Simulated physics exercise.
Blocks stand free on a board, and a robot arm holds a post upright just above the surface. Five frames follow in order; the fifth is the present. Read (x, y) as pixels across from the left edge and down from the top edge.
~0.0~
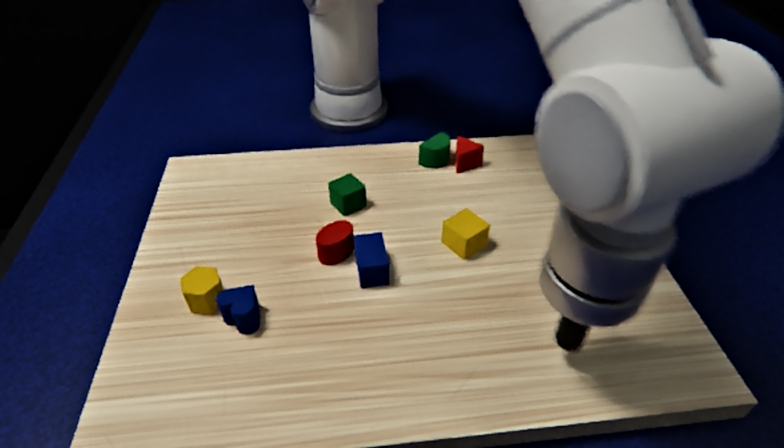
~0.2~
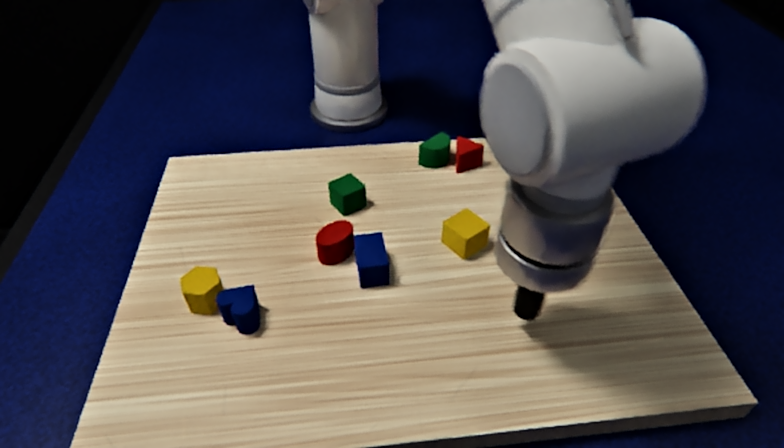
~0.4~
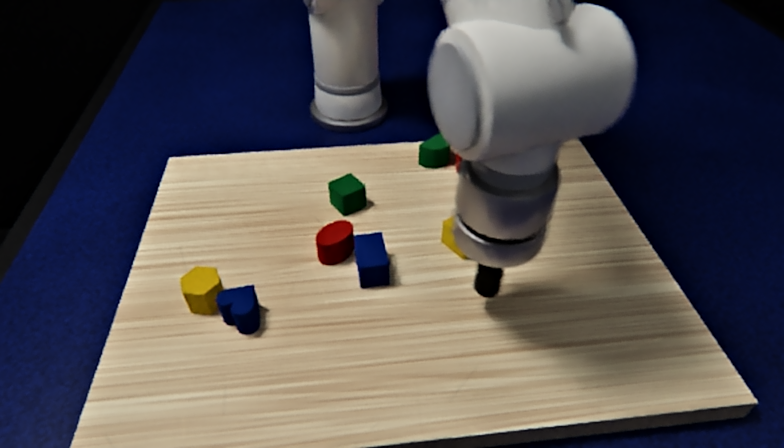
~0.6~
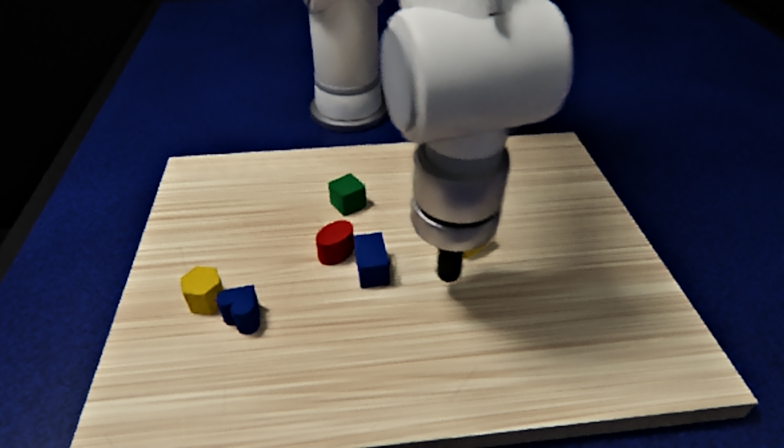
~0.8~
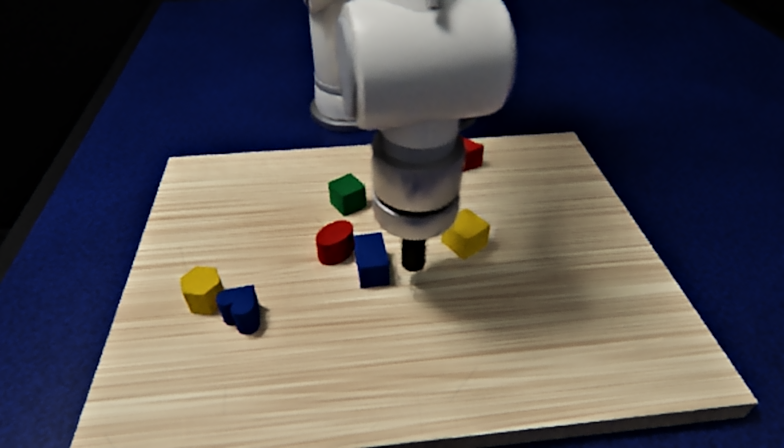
On a wooden board, a robot arm moves its black post leftward between still, colourful blocks.
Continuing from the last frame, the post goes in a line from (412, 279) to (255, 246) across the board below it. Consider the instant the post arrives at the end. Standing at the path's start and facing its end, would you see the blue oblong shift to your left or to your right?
Shifts right.
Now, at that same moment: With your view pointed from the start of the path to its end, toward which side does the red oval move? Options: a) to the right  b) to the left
I'll go with a - to the right.
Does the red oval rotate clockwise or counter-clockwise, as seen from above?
Answer: Clockwise.
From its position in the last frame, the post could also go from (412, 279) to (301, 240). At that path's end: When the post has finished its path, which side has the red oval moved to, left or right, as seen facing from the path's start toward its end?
It heads left.
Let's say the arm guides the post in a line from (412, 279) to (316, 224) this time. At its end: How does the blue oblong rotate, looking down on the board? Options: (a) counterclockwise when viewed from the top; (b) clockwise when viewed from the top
I choose a.
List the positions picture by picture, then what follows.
The first frame shows post's lower end at (568, 341); red oval at (334, 232); blue oblong at (371, 249); yellow four-sided block at (467, 223).
The second frame shows post at (526, 311); blocks still.
The third frame shows post at (486, 289); blocks still.
The fourth frame shows post at (449, 275); blocks still.
The fifth frame shows post at (413, 264); red oval at (334, 232); blue oblong at (371, 249); yellow four-sided block at (467, 223).
The first path, step by step. One third of the way, post at (356, 253); red oval at (316, 222); blue oblong at (331, 239), turned 50° clockwise.
Two thirds of the way, post at (302, 242); red oval at (284, 204), turned 25° clockwise; blue oblong at (282, 223), turned 75° clockwise.
At the end, post at (251, 231); red oval at (276, 193), turned 55° clockwise; blue oblong at (258, 208), turned 115° clockwise; yellow four-sided block still.
